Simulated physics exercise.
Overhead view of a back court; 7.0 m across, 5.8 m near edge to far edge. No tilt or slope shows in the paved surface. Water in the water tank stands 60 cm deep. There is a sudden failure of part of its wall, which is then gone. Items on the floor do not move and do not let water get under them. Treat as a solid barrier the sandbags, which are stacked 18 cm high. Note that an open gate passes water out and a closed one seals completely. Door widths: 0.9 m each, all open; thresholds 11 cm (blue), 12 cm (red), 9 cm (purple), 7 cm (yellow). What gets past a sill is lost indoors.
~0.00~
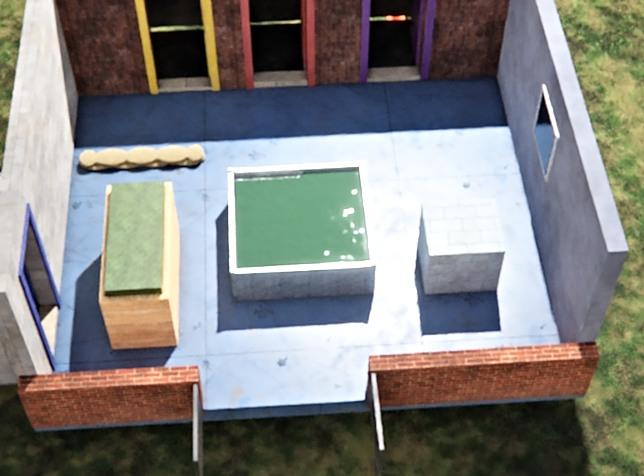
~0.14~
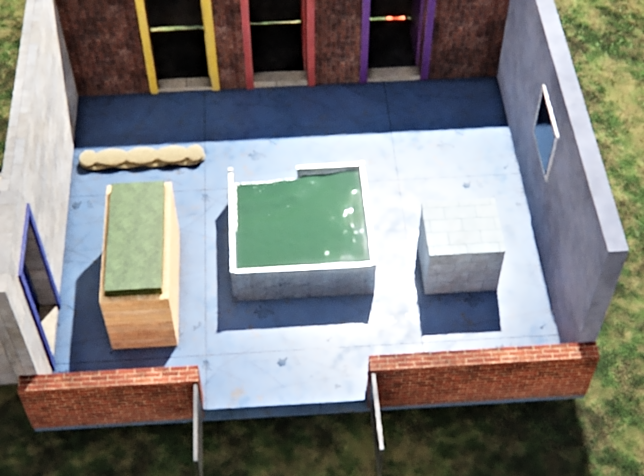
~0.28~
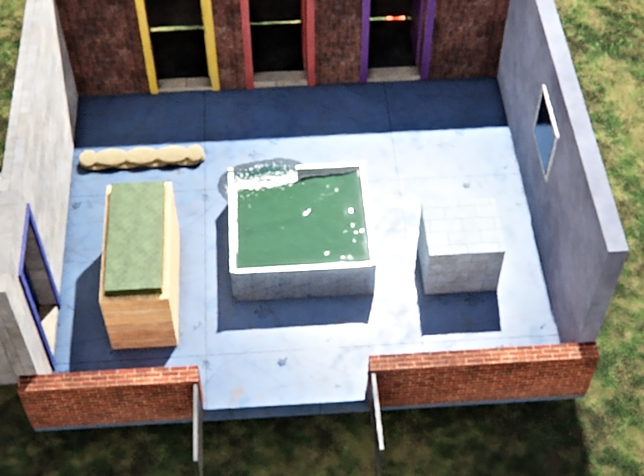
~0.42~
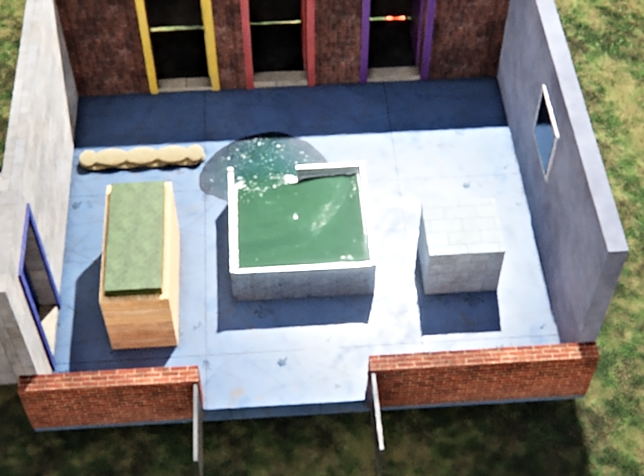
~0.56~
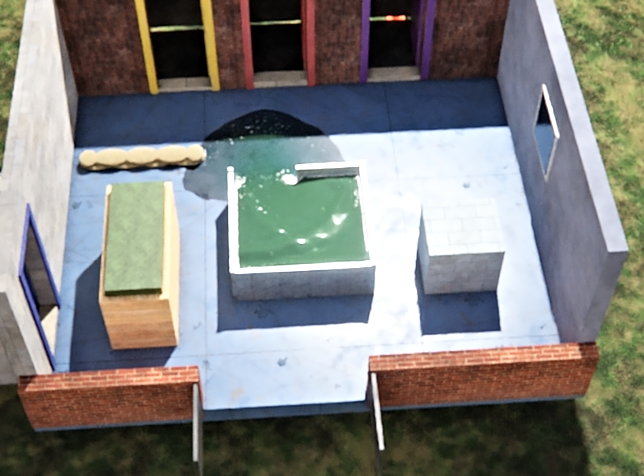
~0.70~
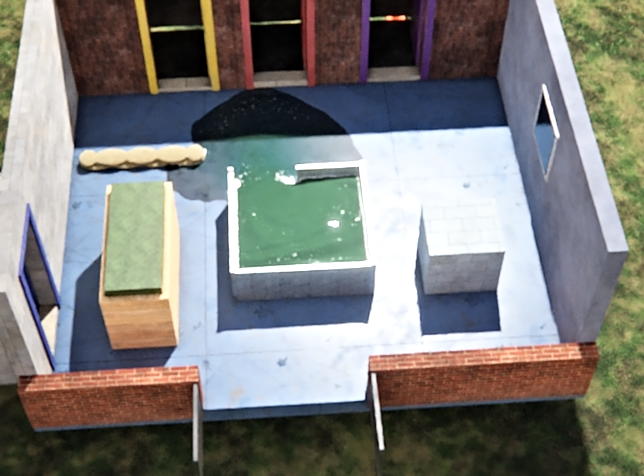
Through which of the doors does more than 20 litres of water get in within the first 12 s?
The blue door does not let in more than 20 litres; the red door lets in more than 20 litres; the purple door does not let in more than 20 litres; the yellow door lets in more than 20 litres.
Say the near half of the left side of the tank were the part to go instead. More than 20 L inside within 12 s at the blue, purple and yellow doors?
Door blue stays within, door purple stays within, door yellow stays within.
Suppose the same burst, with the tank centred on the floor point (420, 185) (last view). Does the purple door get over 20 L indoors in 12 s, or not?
Well, purple ends up beyond the mark.
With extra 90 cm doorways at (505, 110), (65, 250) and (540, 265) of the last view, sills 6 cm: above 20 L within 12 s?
Taking them in order, the first gets enough, the second too little and the third too little.
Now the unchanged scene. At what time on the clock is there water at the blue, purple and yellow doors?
Doors: Blue 3.8 s / purple 1.6 s / yellow 1.0 s.
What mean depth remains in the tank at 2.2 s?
About 33 cm.
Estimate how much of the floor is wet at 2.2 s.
Roughly 30 % of the floor is wet.
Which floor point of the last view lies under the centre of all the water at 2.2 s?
The water's centre is around (278, 191).
After 1.4 s water covers 20 % of the floor and is deepest (35 cm) near (258, 196); blue door not reached, red door 24 cm at the sill, 26 L in, purple door not reached, yellow door 20 cm at the sill, 6 L in.
After 2.2 s water covers 30 % of the floor and is deepest (26 cm) near (232, 97); blue door not reached, red door 26 cm at the sill, 85 L in, purple door 8 cm at the sill, 0 L in, yellow door 21 cm at the sill, 74 L in.
After 3.5 s water covers 40 % of the floor and is deepest (20 cm) near (90, 97); blue door not reached, red door 18 cm at the sill, 139 L in, purple door 7 cm at the sill, 0 L in, yellow door 15 cm at the sill, 146 L in.
After 7.0 s water covers 65 % of the floor and is deepest (12 cm) near (97, 152); blue door 4 cm at the sill, 0 L in, red door 11 cm at the sill, 157 L in, purple door 5 cm at the sill, 0 L in, yellow door 10 cm at the sill, 204 L in.
After 12.0 s water covers 90 % of the floor and is deepest (8 cm) near (544, 373); blue door 4 cm at the sill, 0 L in, red door 6 cm at the sill, 157 L in, purple door 4 cm at the sill, 0 L in, yellow door 5 cm at the sill, 212 L in.
